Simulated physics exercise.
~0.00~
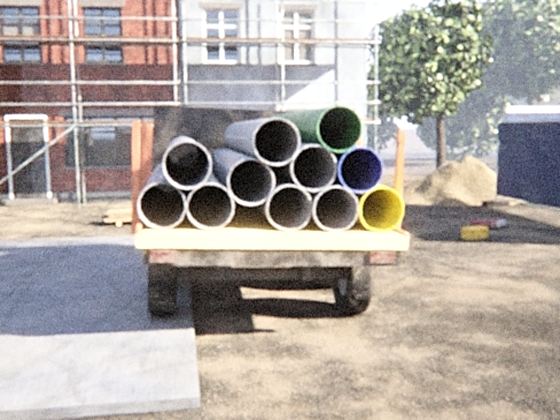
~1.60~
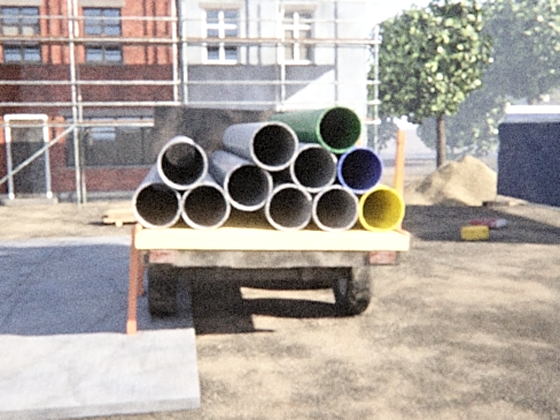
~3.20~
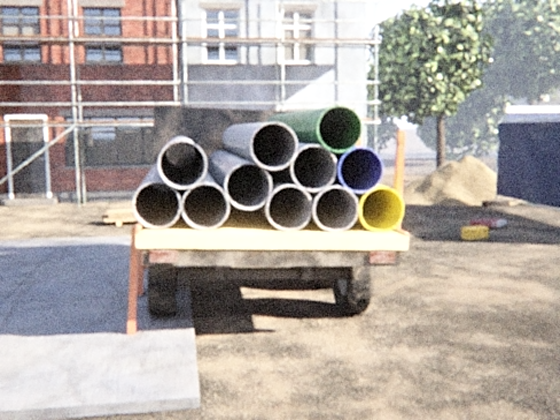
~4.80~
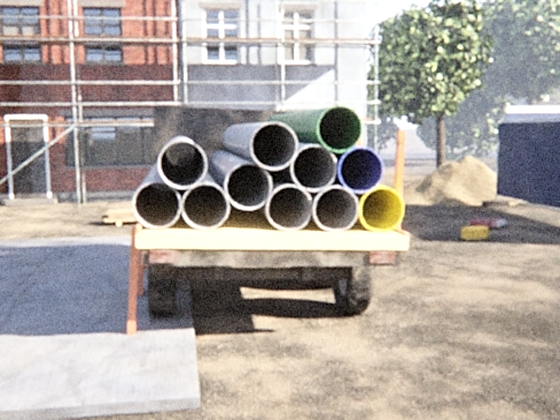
At the start, a parked trailer seen from behind carries a stack of hollow pipes, mostly grey, with a yellow one at the bottom right, a blue one above it and a green one on top. Upright orange posts stand at the deck's edges, with a scaffolded brick building behind. Then the post on the left swings out and down until it hangs below the deck. The grey pipes on the left shift very slightly toward the open side, but none falls. The right post stays upright. At the end, every pipe rests on the trailer, with yellow, blue and green still in their places.
